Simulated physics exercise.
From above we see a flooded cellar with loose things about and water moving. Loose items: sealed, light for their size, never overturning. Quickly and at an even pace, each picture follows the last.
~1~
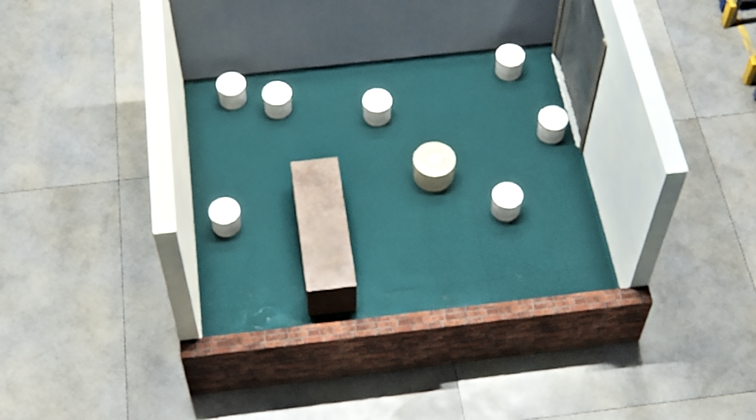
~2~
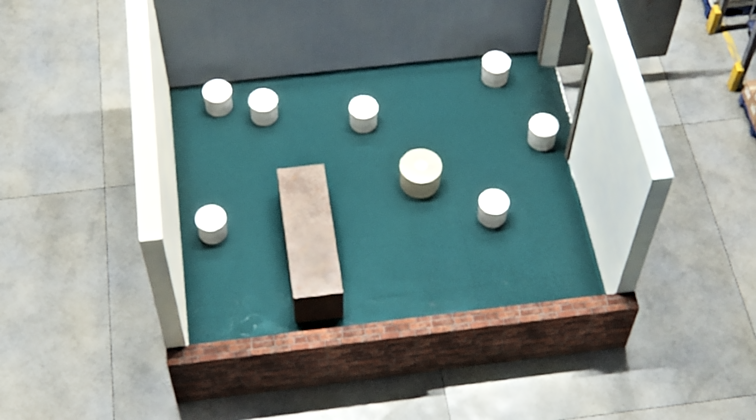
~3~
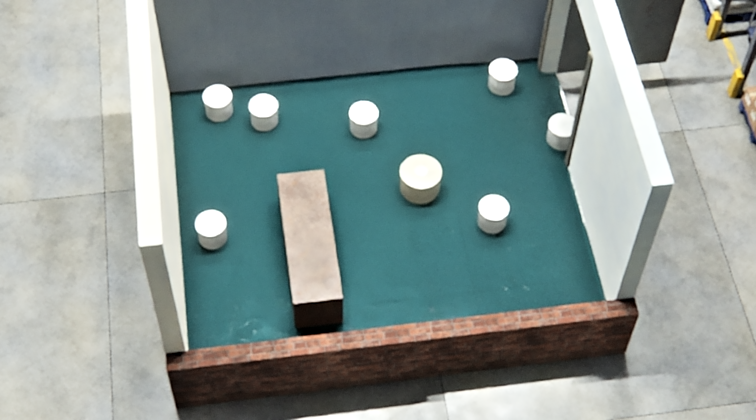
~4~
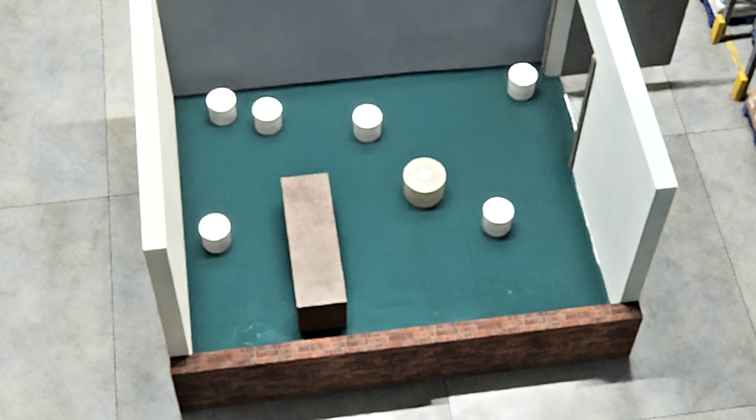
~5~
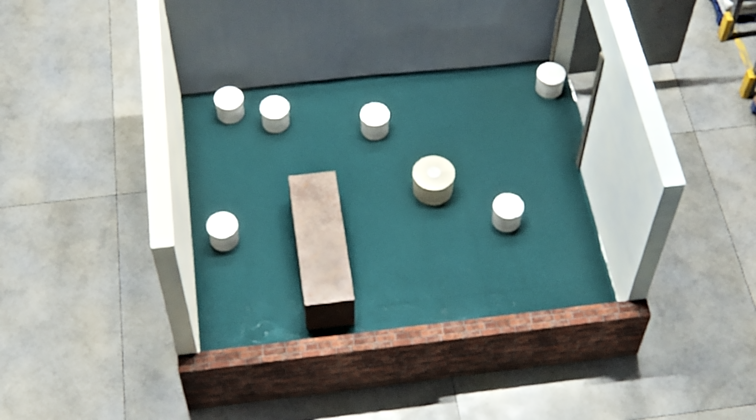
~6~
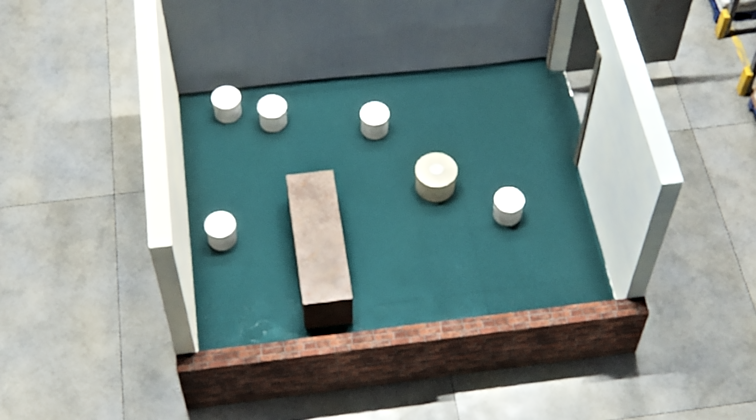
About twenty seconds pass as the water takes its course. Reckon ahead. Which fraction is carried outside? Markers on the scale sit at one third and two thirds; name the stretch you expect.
The portion will probably reach two thirds or more.
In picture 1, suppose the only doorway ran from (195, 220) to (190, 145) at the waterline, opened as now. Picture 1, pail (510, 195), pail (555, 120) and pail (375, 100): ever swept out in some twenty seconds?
First one held back, second held back, third flushed away.
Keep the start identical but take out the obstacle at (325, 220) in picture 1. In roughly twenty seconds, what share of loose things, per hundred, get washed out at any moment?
Some 60 per cent.
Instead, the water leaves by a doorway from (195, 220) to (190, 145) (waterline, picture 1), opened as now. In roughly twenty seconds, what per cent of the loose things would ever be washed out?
Near 60 percent, give or take.
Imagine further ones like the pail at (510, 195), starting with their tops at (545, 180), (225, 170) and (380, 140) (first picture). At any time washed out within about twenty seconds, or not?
Outcomes in turn are expelled, not expelled, expelled.
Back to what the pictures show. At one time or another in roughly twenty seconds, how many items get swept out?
The count is 6.
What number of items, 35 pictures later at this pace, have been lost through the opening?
Tally: 5.
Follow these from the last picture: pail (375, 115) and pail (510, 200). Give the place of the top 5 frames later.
About (419, 99), then about (530, 160).
A moment on, 2 of 8 are out; 6 afloat.
Next, 5 of 8 are out; 3 afloat.
Later, 5 of 8 are out; 3 afloat.
In the end, 6 of 8 are out; 2 afloat.
